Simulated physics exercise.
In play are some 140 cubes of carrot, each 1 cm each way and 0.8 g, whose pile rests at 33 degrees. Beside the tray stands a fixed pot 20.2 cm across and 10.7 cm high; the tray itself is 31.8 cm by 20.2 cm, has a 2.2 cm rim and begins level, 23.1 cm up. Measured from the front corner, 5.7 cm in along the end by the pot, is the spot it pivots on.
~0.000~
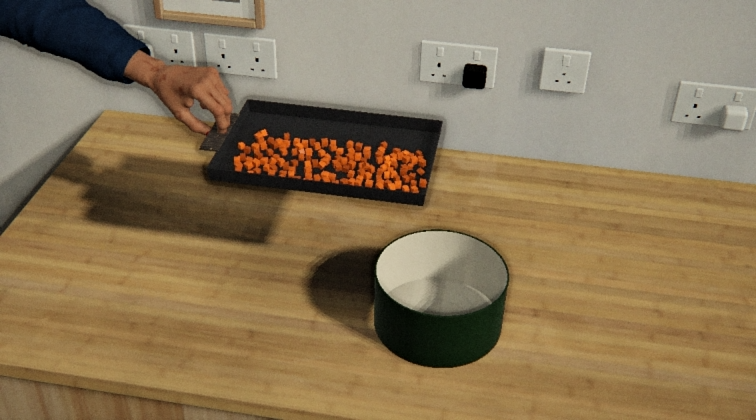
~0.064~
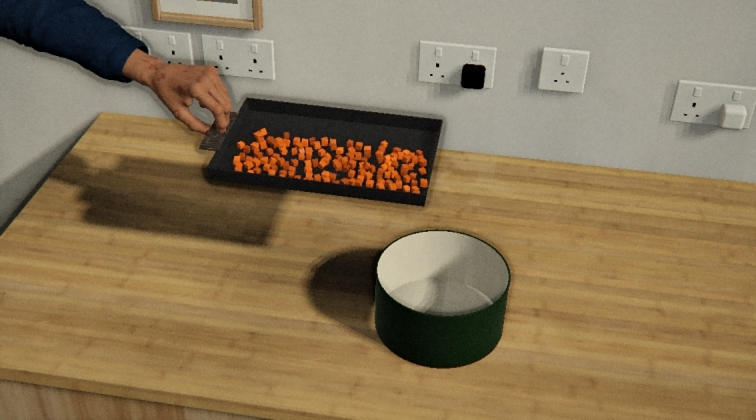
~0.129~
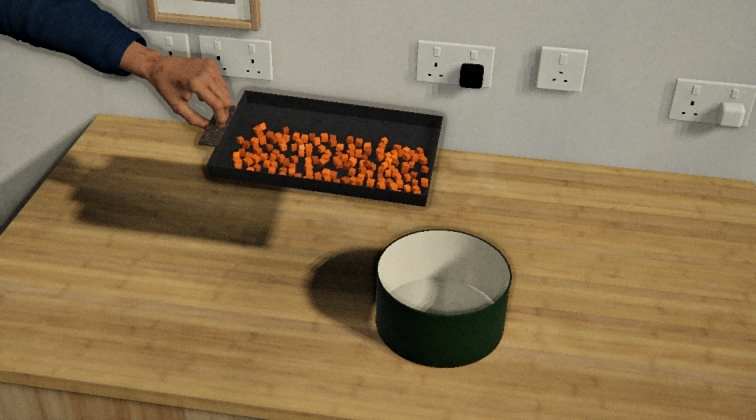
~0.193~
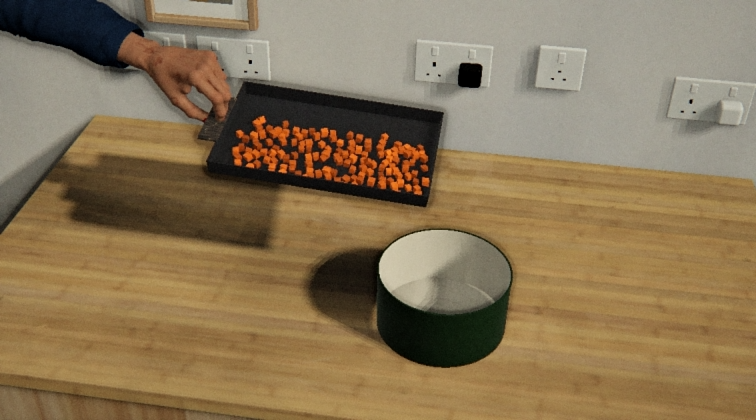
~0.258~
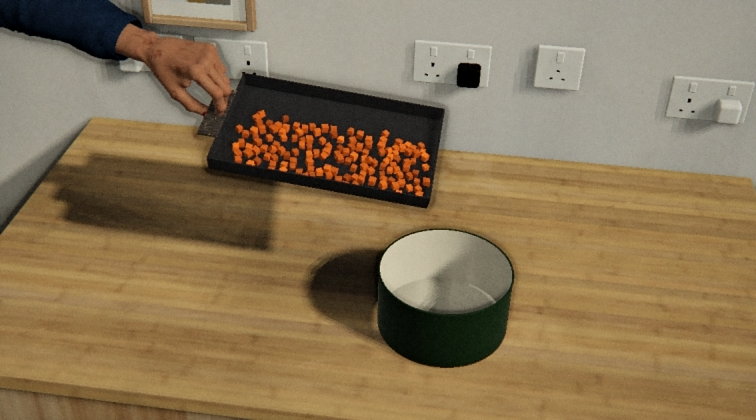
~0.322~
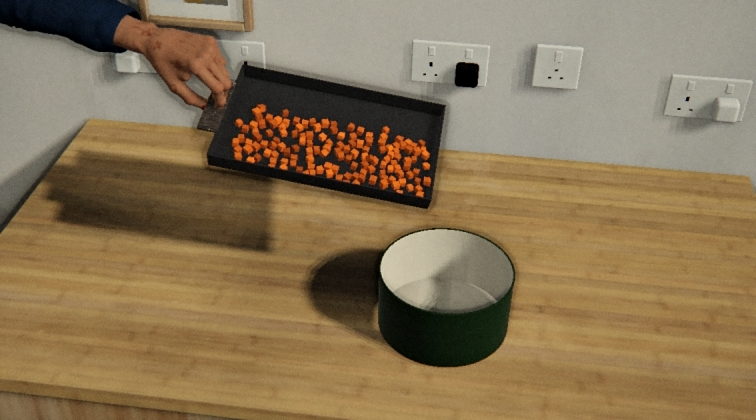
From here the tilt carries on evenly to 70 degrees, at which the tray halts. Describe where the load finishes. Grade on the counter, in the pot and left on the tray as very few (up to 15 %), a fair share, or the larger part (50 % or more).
Counter: Very few; pot: Very few; tray: The larger part.
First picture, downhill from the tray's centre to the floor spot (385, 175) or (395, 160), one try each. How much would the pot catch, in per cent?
I'd put it at roughly 20 per cent for the first tilt and roughly 5 per cent for the second.
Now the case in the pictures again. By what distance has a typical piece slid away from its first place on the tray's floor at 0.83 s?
Displacement on the tray: Roughly 4 cm.
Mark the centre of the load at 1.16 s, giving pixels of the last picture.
Near (367, 169).
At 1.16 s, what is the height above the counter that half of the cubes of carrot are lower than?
About 28 centimetres.
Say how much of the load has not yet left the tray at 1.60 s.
Something like 95 percent, roughly.
After 0.83 s, tilt 41 degrees; the tray holds 100 %, the pot 0 %.
Then, at 1.16 s, tilt 58 degrees; the tray holds 100 %, the pot 0 %.
Then, at 1.60 s, tilt 70 degrees; the tray holds 95 %, the pot 0 %.
At rest (2.5 s), counter 0 %, pot 0 %, tray 95 %.
